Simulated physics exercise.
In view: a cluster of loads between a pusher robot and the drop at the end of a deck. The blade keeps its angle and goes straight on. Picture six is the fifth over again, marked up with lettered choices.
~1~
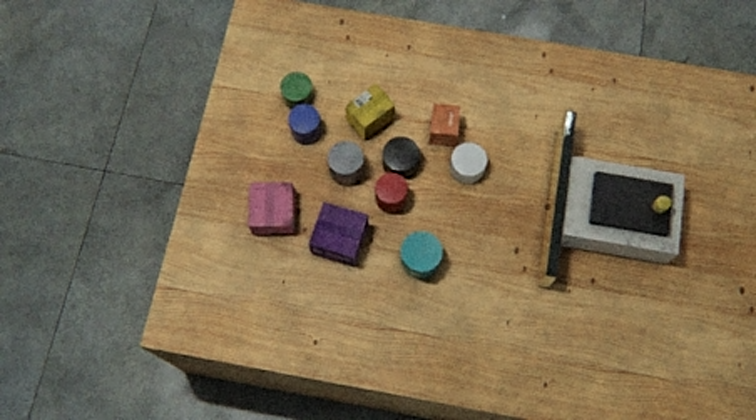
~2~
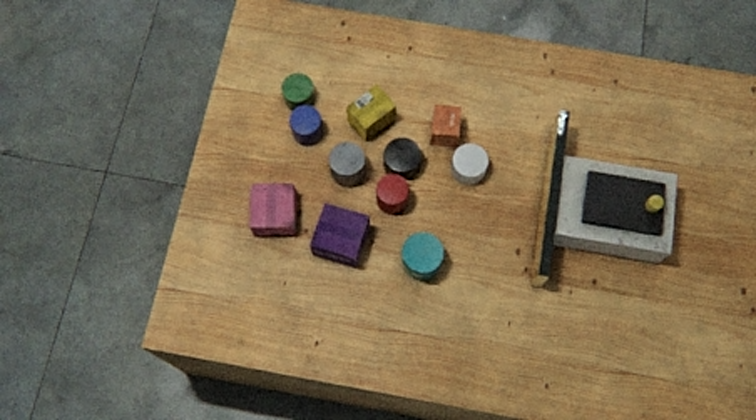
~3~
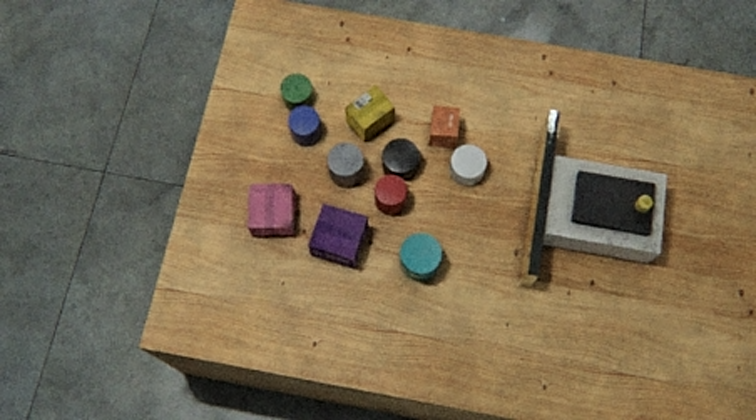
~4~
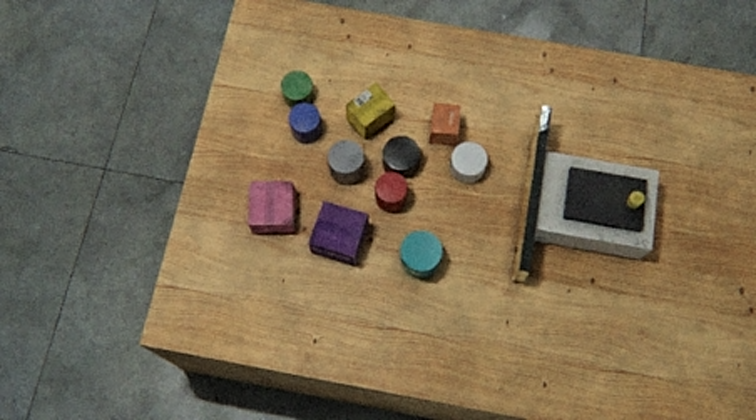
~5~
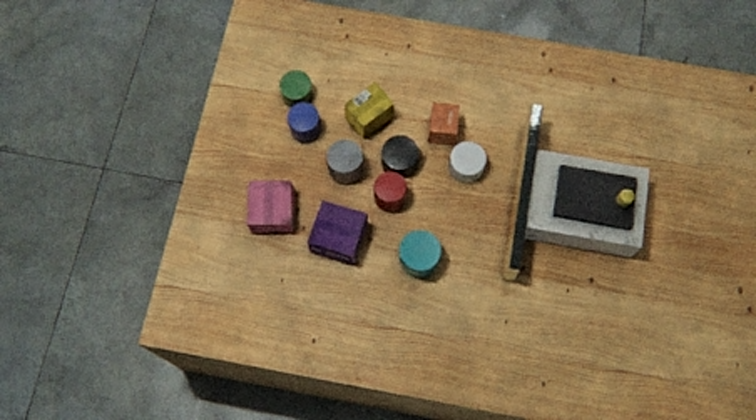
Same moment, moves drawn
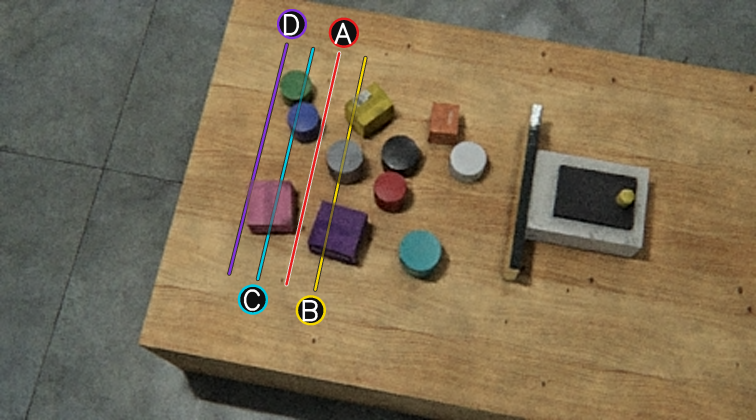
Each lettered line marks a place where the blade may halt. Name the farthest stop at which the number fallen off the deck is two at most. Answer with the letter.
No farther than D.
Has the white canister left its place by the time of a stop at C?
By then, yes.
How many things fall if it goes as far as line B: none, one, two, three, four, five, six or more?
By then, none.
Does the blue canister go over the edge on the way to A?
No.
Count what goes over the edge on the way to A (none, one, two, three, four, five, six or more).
In all, none.
On the marked copy, A at (314, 163); B at (342, 168); C at (287, 159); D at (259, 154).
With D. Early on, robot (491, 178); orange box (418, 119); turquoise pail (387, 249).
Further on, robot (394, 161); pink parcel (227, 185); green pail (272, 82).
At the end, robot (319, 148); pink parcel over the edge; green pail over the edge; two fallen.
As for the rest, A is within the limit but short; B is within the limit but short; C is within the limit but short.
